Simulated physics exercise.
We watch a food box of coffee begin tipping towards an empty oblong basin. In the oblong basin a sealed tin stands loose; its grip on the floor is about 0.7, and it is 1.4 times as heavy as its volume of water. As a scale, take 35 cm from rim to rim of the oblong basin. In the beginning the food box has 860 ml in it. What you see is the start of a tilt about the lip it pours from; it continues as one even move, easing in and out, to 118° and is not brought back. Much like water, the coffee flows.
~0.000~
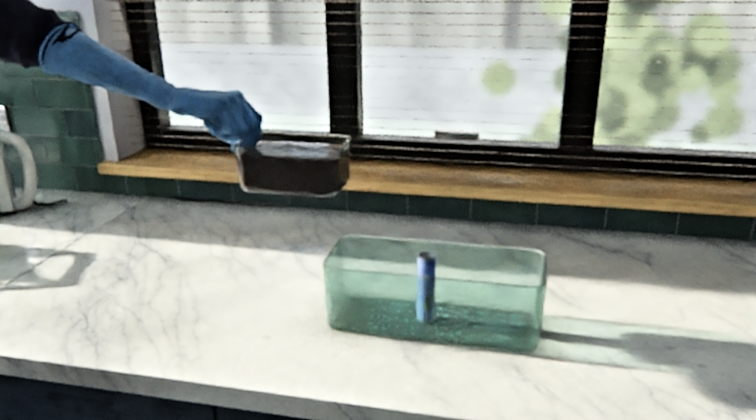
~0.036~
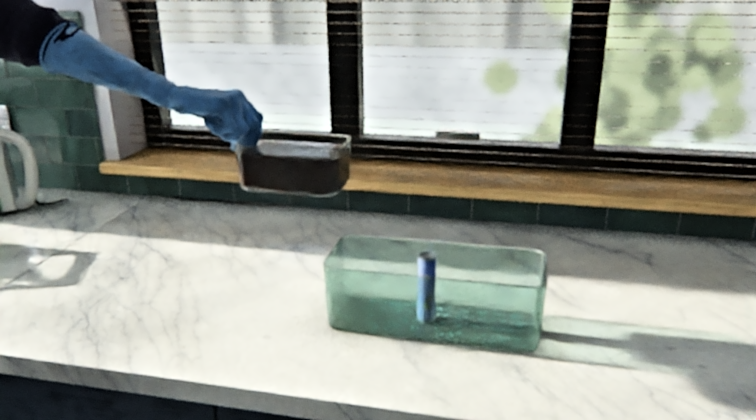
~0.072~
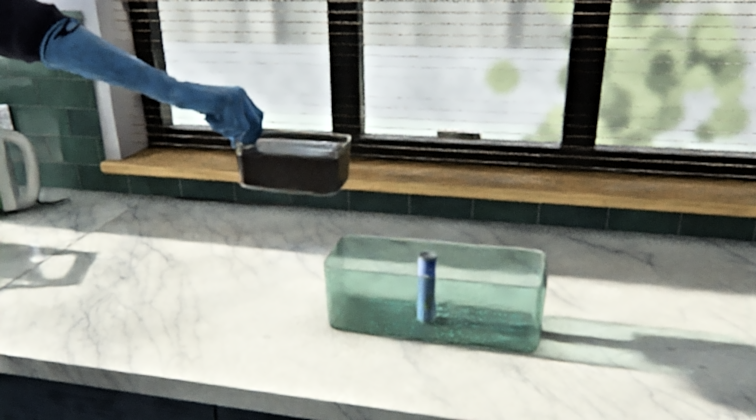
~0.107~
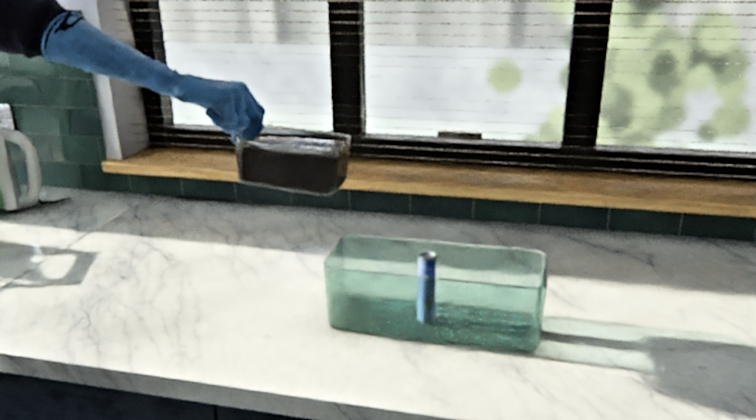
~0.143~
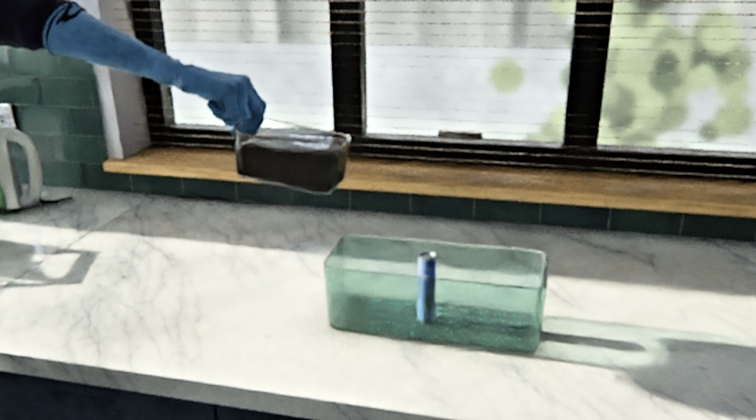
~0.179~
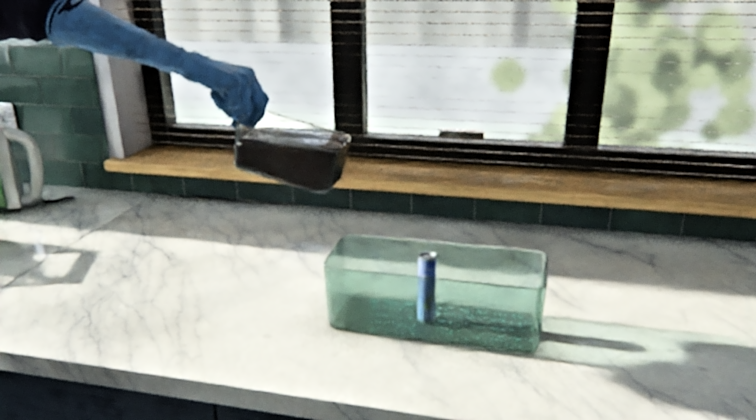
A pale marble kitchen counter runs beneath a dark-framed window with a wooden sill and green tiles, seen from slightly above by a still camera. A blue-gloved hand reaching in from the left holds a clear box of dark coffee above a greenish, see-through oblong basin with a blue tin standing inside. The box hangs nearly level, then the hand slowly tilts its right end slightly downward.
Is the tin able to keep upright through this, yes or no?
Yes, it remains upright.
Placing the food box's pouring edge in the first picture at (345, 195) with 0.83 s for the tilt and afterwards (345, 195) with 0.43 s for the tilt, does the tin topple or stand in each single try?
Try 1: Tipped over; try 2: Tipped over.
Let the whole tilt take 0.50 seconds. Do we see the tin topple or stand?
The tin would stay balanced.
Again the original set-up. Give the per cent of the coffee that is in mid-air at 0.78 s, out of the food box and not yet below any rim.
About 18 per cent.
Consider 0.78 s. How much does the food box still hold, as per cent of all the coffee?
Around 1 in a hundred.
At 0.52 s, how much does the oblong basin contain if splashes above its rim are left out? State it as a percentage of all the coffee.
Some 5 per cent.
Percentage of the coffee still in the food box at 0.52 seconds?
Around 44 in a hundred.
Then, 0.52 s in, the tilt is 83° and 45 per cent is still to pour; the tin stands where it began.
Then, 0.78 s in, the tilt is 117° and 1 per cent is still to pour; the tin stands where it began.
Then, 1.04 s in, the tilt is 118° and 0 per cent is still to pour; the tin stands where it began.
Then, 1.33 s in, the tilt is 118° and 0 per cent is still to pour; the tin stands where it began.
Finally, the tin stands where it began.
